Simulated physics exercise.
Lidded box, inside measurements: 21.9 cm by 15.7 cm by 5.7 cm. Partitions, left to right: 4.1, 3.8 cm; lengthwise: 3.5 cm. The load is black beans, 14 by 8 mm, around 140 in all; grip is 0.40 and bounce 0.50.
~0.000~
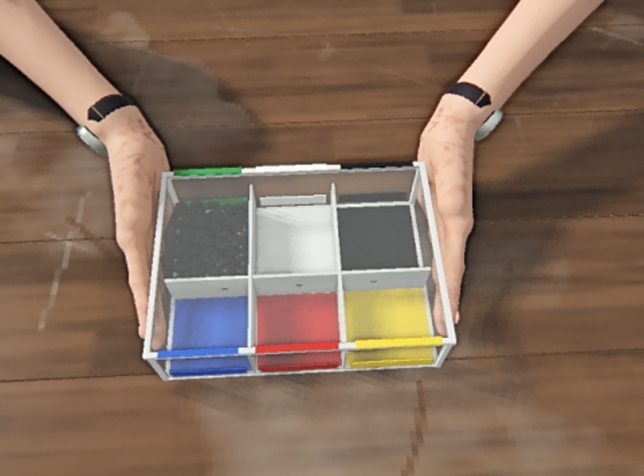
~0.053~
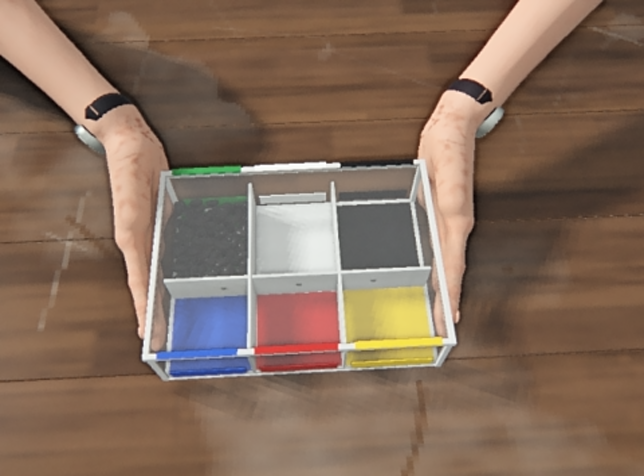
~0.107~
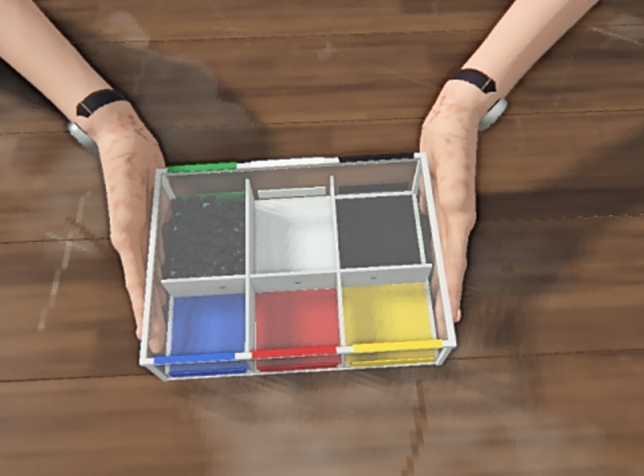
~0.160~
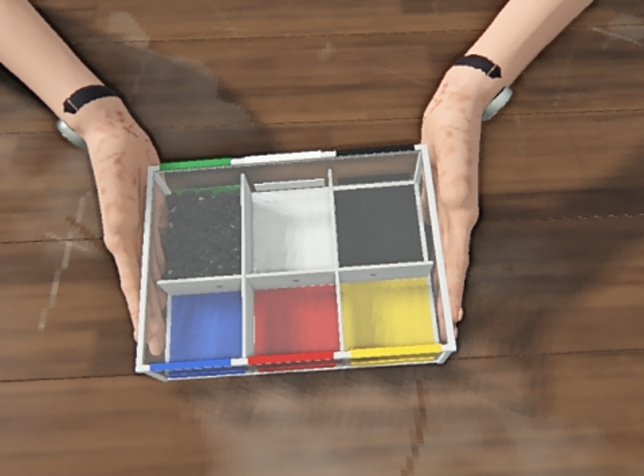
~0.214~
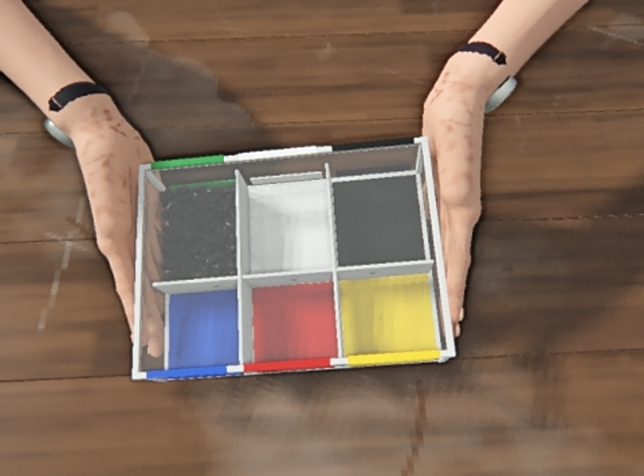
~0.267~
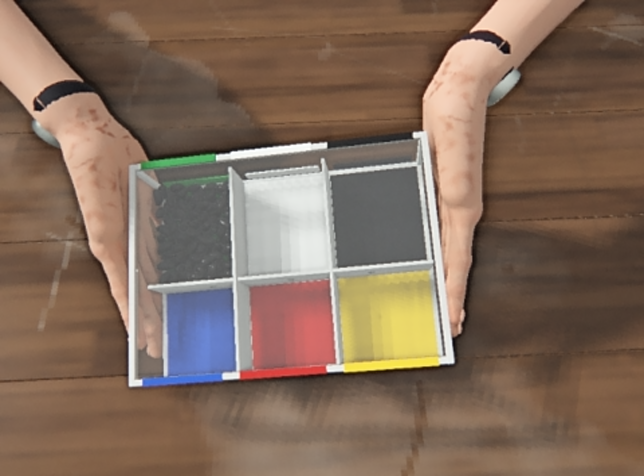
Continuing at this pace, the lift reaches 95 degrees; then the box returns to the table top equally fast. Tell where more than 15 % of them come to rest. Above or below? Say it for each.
Red: Fails to beat the threshold; blue: Beats the threshold; green: Beats the threshold; yellow: Fails to beat the threshold; white: Fails to beat the threshold; black: Fails to beat the threshold.
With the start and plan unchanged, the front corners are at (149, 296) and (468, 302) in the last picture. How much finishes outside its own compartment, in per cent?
I'd put it at about 5 per cent.
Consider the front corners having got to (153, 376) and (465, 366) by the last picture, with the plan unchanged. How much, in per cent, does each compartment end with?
So it works out as red at 25 percent, blue at 40 percent, green at 25 percent, yellow at 10 percent, white at 0 percent and black at 0 percent.
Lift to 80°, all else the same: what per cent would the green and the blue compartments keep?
Result - green at 65 percent, blue at 35 percent.
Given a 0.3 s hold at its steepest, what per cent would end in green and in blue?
Then, in per cent: Green 30; blue 70.
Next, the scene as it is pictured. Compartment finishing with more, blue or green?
Go with blue, that one ends with more.
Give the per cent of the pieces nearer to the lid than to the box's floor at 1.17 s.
About 60 %.
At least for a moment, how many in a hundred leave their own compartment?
About 60 %.
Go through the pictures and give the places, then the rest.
In the first picture, box tilt 0 degrees, front corners at (150, 354) and (449, 339); green 100 %.
In the second picture, box tilt 1 degrees, front corners at (149, 355) and (449, 339).
In the third picture, box tilt 4 degrees, front corners at (147, 360) and (449, 341), lowest corner left front.
In the fourth picture, box tilt 9 degrees, front corners at (143, 366) and (449, 345), lowest corner left front.
In the fifth picture, box tilt 14 degrees, front corners at (139, 373) and (448, 351), lowest corner left front.
In the sixth picture, box tilt 19 degrees, front corners at (136, 380) and (447, 357), lowest corner left front; green 100 %. The box's pace is about 95 degrees a second.
After 1.17 s, tilt 94 degrees; blue 35 %, green 65 %.
After 1.77 s, tilt 41 degrees; blue 60 %, green 40 %.
After 2.42 s, tilt 0 degrees; blue 60 %, green 40 %.
At rest (2.9 s), red 0 %, blue 60 %, green 40 %, yellow 0 %, white 0 %, black 0 %.
